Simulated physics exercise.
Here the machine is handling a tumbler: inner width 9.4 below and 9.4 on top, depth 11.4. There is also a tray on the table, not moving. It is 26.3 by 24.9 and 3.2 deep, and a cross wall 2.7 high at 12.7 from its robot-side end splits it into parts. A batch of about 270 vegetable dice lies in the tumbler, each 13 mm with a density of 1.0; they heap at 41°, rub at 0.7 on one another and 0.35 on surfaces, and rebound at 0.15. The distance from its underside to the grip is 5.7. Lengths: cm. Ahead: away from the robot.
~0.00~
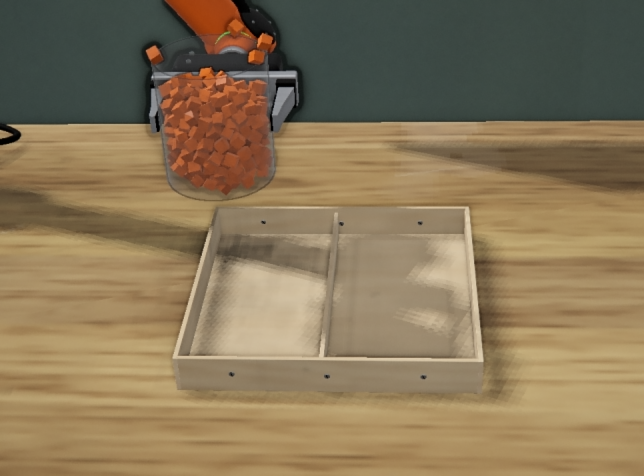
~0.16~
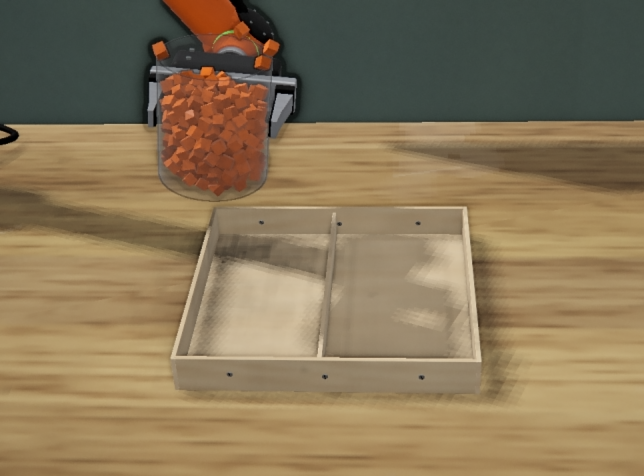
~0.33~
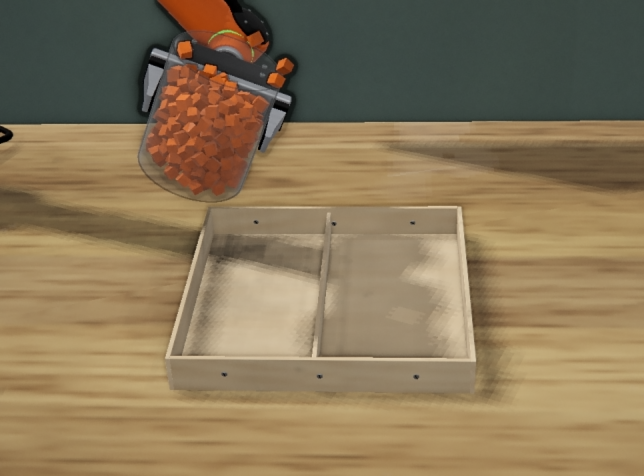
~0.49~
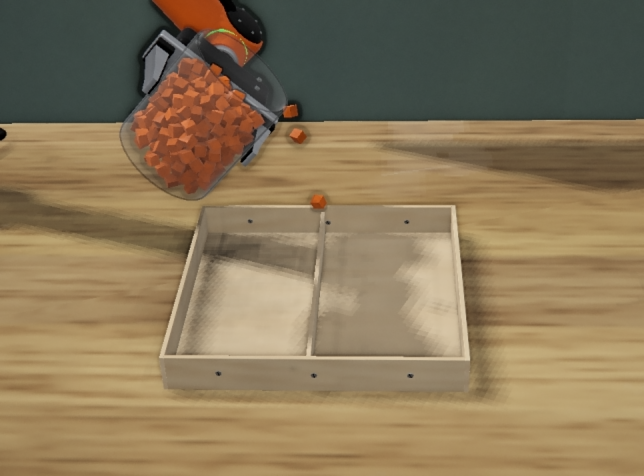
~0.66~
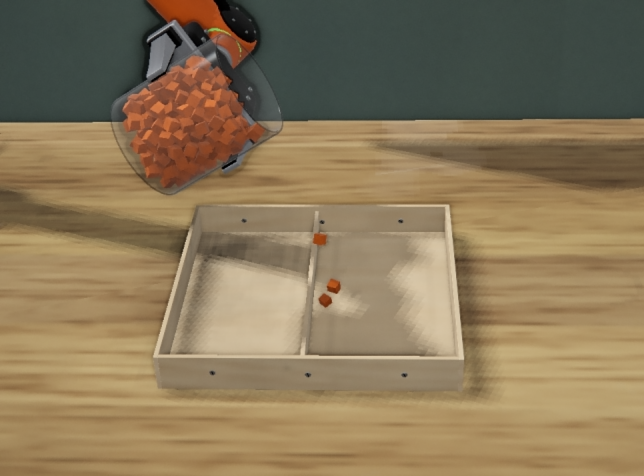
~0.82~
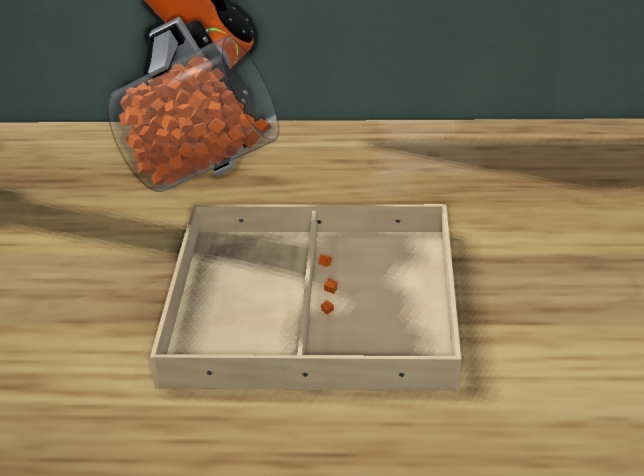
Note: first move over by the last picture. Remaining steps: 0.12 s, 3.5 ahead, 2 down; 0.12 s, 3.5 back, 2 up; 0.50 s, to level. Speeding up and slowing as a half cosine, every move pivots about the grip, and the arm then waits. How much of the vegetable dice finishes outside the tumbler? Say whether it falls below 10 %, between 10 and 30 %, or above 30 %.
It falls below 10 %.
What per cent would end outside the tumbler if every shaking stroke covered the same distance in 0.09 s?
Roughly 10 percent then.
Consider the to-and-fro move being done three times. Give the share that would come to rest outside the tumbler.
In that case some 10 per cent.
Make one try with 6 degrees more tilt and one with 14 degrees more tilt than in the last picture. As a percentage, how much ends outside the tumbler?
It would be around 5 and 15 per cent.
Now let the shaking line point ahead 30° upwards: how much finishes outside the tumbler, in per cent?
It comes to around 15 percent.
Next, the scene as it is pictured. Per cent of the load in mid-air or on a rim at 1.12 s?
Around 2 percent of the load.
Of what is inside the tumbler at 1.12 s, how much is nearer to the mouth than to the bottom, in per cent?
Mouth half share: Roughly 40 %.
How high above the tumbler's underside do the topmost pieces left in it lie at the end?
About 12.0 cm.
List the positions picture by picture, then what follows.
Tumbler middle at (216, 118), level; upper third of the load around (212, 100), from x 155 to 265, top at y 30; 271 in the tumbler, in the first frame.
Tumbler middle at (214, 119), tilted 6° forward; upper third of the load around (209, 102), from x 160 to 270, top at y 30, in the second frame.
Tumbler middle at (208, 118), tilted 22° forward; upper third of the load around (204, 101), from x 155 to 285, top at y 40, in the third frame.
Tumbler middle at (202, 117), tilted 42° forward; upper third of the load around (197, 100), from x 140 to 320, top at y 65; 268 in the tumbler, 3 in flight or on a rim, in the fourth frame.
Tumbler middle at (196, 117), tilted 58° forward; upper third of the load around (188, 98), from x 130 to 335, top at y 65; 268 in the tumbler, 3 in the far-side part, in the fifth frame.
Tumbler middle at (193, 116), tilted 64° forward; upper third of the load around (186, 97), from x 130 to 330, top at y 65; 268 in the tumbler, 3 in the far-side part, in the sixth frame.
After 1.12 s, tilted 62° forward, highest piece 23 above the table; 262 in the tumbler, 3 in the far-side part, 6 in flight or on a rim.
After 1.41 s, tilted 13° forward, highest piece 26 above the table; 257 in the tumbler, 12 in the far-side part, 1 in the robot-side part, 1 in flight or on a rim.
After 1.76 s, level, highest piece 27 above the table; 257 in the tumbler, 13 in the far-side part, 1 in the robot-side part.
After 2.81 s, level, highest piece 27 above the table; 257 in the tumbler, 13 in the far-side part, 1 in the robot-side part.
At rest, 257 in the tumbler, 13 in the far-side part, 1 in the robot-side part. That is 5 % outside the tumbler.
